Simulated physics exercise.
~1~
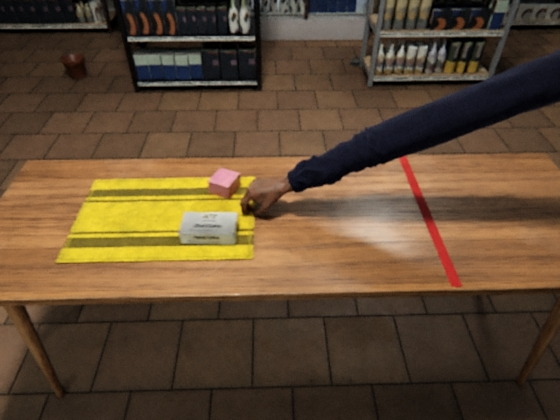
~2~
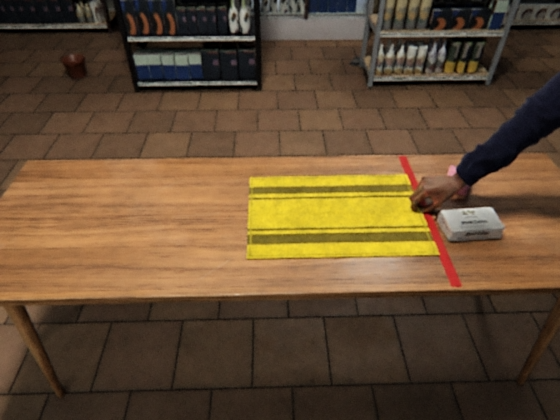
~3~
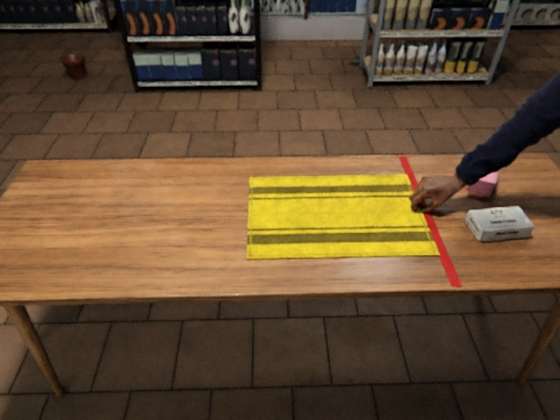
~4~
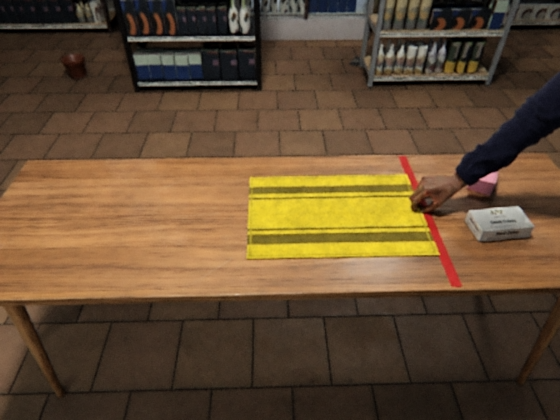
A yellow table runner with dark stripes lies at the left of a wooden table, a pink block near its back edge and a white packet near its front, seen from a raised, still view in a shop with stocked shelves behind. A dark-sleeved arm reaches in from the right and grips the runner's right edge. The hand pulls the runner rightward towards a strip of red tape, and the cloth stops with its hem at the tape. The block and packet carry on, sliding off the cloth. They come to rest on bare wood beyond the tape, the hand still at the hem.
